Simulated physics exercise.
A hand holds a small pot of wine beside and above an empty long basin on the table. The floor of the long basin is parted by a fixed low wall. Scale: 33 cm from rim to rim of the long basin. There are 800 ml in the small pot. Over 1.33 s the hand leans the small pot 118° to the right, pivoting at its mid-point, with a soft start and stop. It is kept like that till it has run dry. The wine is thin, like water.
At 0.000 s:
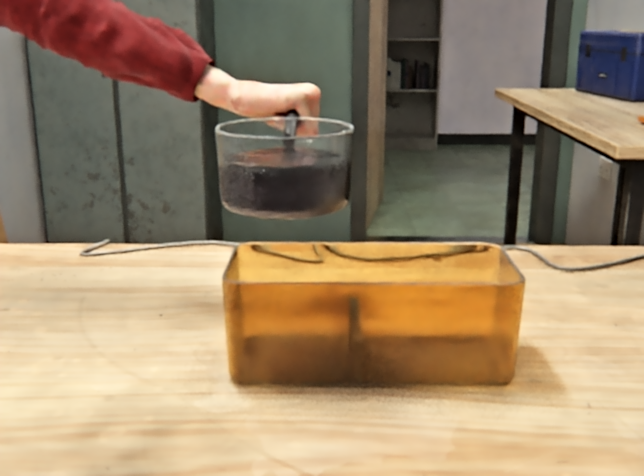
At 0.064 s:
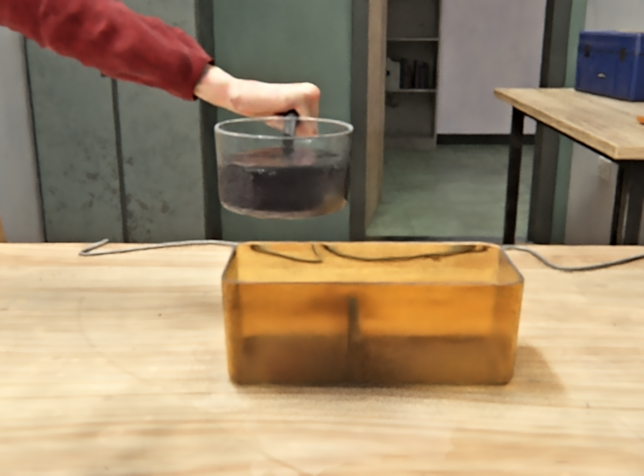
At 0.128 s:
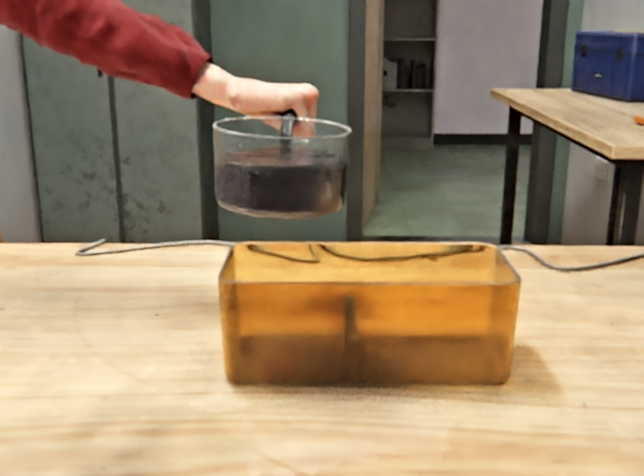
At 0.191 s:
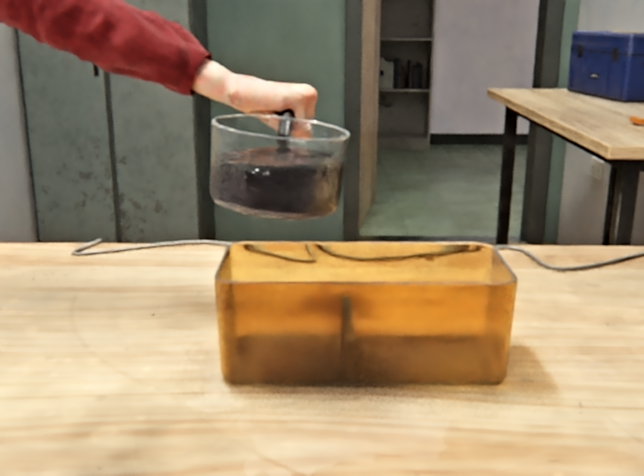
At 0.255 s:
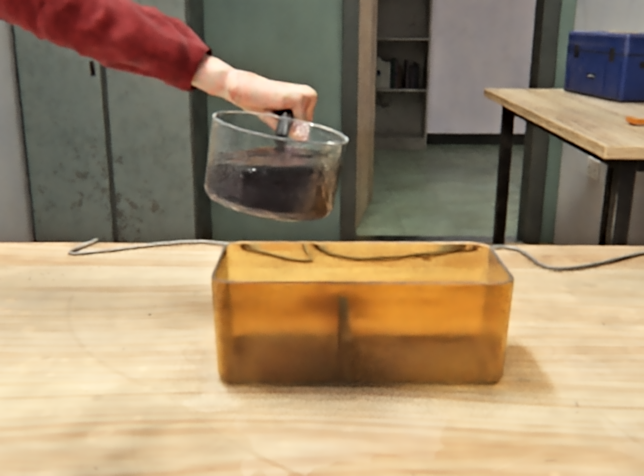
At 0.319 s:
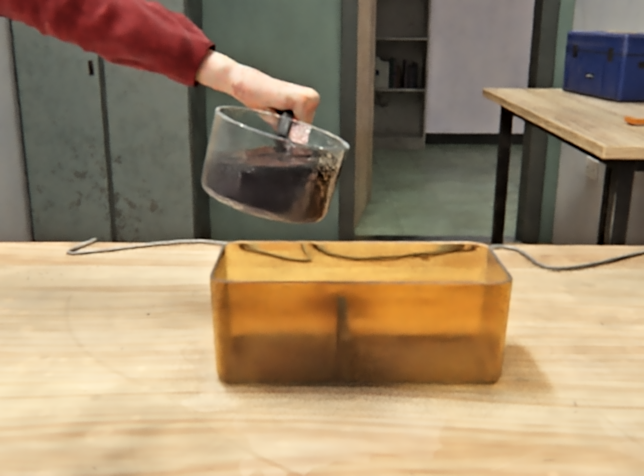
On a wooden table sat a long amber basin, and above it a hand in a red sleeve held a small clear pot of dark liquid, then slowly tilted it slightly to the right.
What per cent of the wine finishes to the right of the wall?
Roughly 84 per cent is past the wall.
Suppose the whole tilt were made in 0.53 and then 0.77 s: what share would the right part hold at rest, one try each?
In turn about 60 and 70 per cent.
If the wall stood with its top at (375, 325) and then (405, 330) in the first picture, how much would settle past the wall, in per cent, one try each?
First 65, then 35 per cent.
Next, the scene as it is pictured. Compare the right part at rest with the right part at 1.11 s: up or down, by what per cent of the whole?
The share moves up, by some 6 per cent.
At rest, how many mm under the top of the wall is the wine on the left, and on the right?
Some 44 mm on the left and 22 mm on the right.
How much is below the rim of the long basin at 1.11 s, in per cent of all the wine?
Near 86 in a hundred.
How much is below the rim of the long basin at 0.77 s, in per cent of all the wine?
About 14 per cent.
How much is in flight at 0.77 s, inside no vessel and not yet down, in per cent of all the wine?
Some 26 per cent.
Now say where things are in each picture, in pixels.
Tilt 0°; pouring edge (352, 129); surface from (223, 158) to (349, 158); the long basin's rim runs from (230, 263) to (513, 264); the wall's top is at (355, 319), in the first frame.
Tilt 1°; pouring edge (352, 130); surface from (222, 158) to (349, 158), in the second frame.
Tilt 3°; pouring edge (350, 132); surface from (219, 158) to (346, 158), in the third frame.
Tilt 6°; pouring edge (348, 136); surface from (215, 157) to (342, 158), in the fourth frame.
Tilt 10°; pouring edge (347, 141); surface from (212, 157) to (340, 159), in the fifth frame.
Tilt 16°; pouring edge (347, 148); surface from (209, 156) to (340, 159), in the sixth frame.
After 0.77 s the tilt is 74° and 61 per cent is still to pour, 0 is left of the wall and 14 right of it.
After 1.11 s the tilt is 110° and 8 per cent is still to pour, 8 is left of the wall and 78 right of it.
After 1.45 s the tilt is 118° and 0 per cent is still to pour, 16 is left of the wall and 84 right of it.
After 1.83 s the tilt is 118° and 0 per cent is still to pour, 16 is left of the wall and 84 right of it.
In the end 16 per cent lies left of the wall, 84 right of it and 0 outside.
